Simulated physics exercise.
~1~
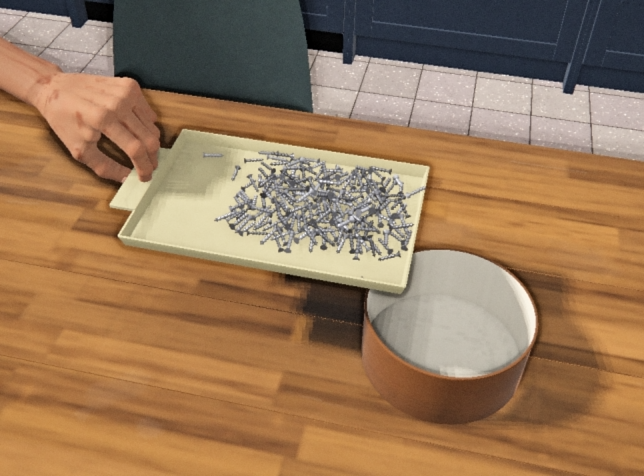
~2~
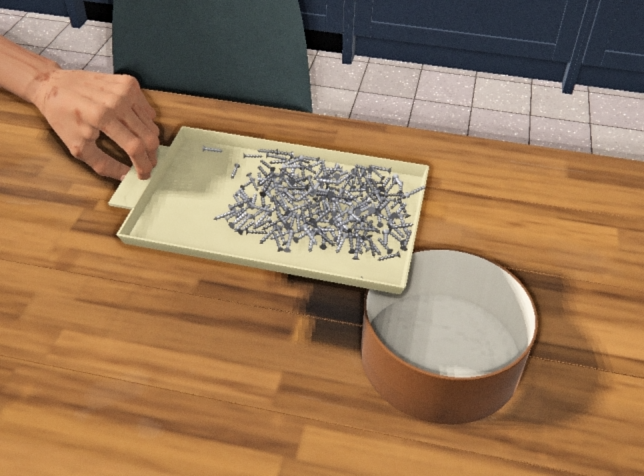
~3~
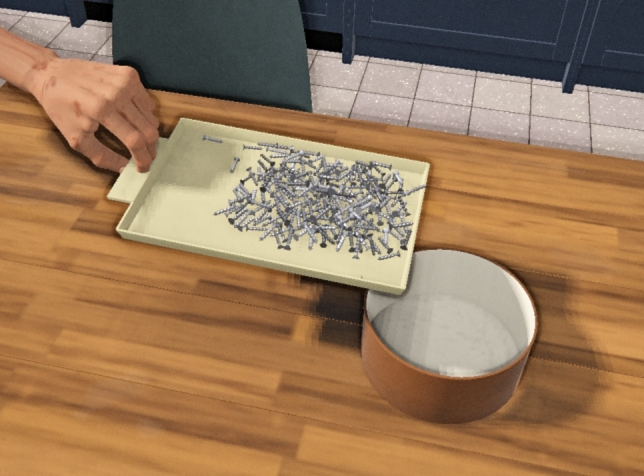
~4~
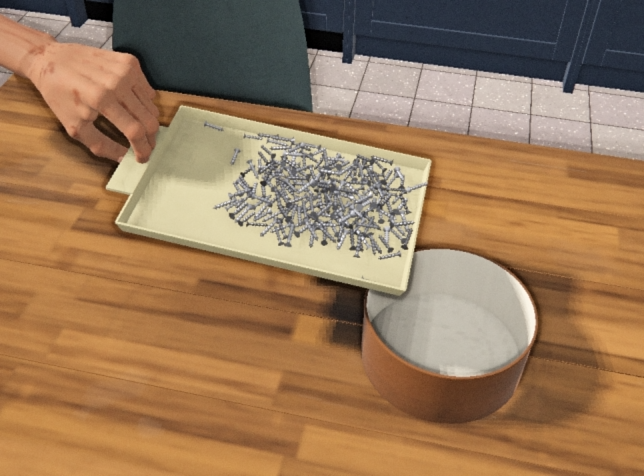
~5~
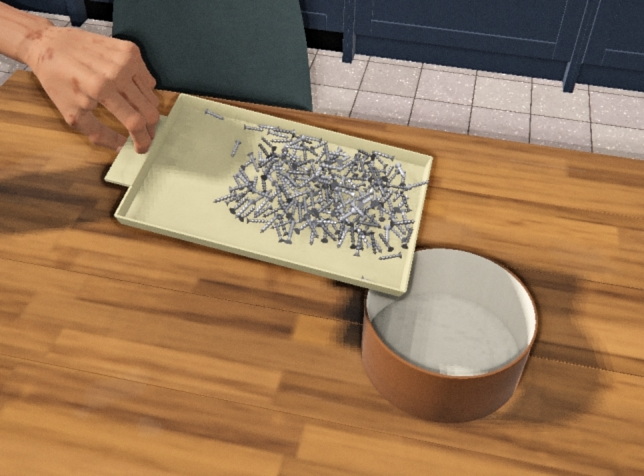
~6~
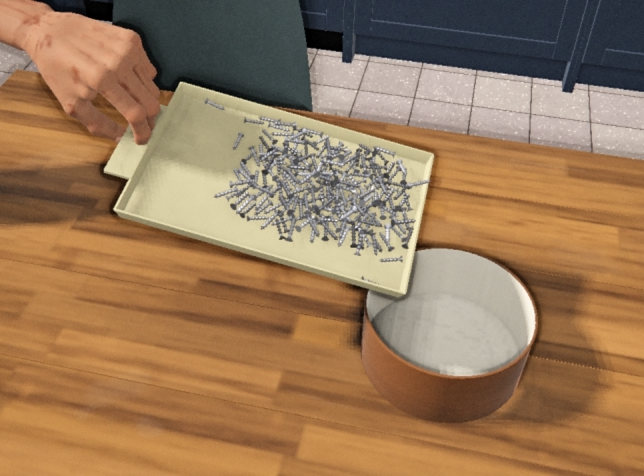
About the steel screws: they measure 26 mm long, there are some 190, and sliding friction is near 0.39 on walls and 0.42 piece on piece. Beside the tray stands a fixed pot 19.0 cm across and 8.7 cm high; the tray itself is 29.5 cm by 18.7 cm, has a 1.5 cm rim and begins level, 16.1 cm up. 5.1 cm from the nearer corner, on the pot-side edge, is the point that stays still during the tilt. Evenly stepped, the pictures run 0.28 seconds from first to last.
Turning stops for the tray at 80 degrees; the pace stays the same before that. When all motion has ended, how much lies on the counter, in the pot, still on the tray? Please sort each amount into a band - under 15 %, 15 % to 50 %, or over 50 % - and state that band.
Counter: 15 % to 50 %; pot: Over 50 %; left on the tray: Under 15 %.
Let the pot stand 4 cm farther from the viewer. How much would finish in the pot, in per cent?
20 %.
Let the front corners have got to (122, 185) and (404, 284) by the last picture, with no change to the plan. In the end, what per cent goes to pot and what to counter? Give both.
Per cent by place - pot 90, counter 5.
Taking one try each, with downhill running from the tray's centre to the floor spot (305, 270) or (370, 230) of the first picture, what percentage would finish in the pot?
45 and 90 %.
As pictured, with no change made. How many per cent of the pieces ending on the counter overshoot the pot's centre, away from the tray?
Roughly 10 percent of the spill.
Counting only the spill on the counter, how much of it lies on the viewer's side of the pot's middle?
Roughly 100 percent of the spill.
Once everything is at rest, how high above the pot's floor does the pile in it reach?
Some 3.0 cm above the floor.
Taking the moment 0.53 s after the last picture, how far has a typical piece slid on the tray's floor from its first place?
About 6 cm.
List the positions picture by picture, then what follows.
In the first frame, tray tilt 0 degrees, front corners at (123, 234) and (402, 283); middle of the pieces at (324, 197); pot at (451, 308).
In the second frame, tray tilt 1 degrees, front corners at (122, 233) and (401, 284); middle of the pieces at (324, 196).
In the third frame, tray tilt 3 degrees, front corners at (121, 228) and (401, 285), lowest corner right front; middle of the pieces at (324, 192).
In the fourth frame, tray tilt 7 degrees, front corners at (121, 220) and (402, 286), lowest corner right front; middle of the pieces at (325, 188).
In the fifth frame, tray tilt 10 degrees, front corners at (120, 214) and (402, 287), lowest corner right front; middle of the pieces at (326, 183).
In the sixth frame, tray tilt 13 degrees, front corners at (119, 208) and (402, 289), lowest corner right front; middle of the pieces at (327, 179); pot at (450, 307).
Then, 0.53 s after the last picture, tilt 45 degrees; the tray holds 100 %, the pot 0 %.
Then, 0.88 s after the last picture, tilt 66 degrees; the tray holds 90 %, the pot 0 %.
Then, 1.32 s after the last picture, tilt 80 degrees; the tray holds 5 %, the pot 70 %.
In the end, counter 25 %, pot 75 %, tray 0 %.
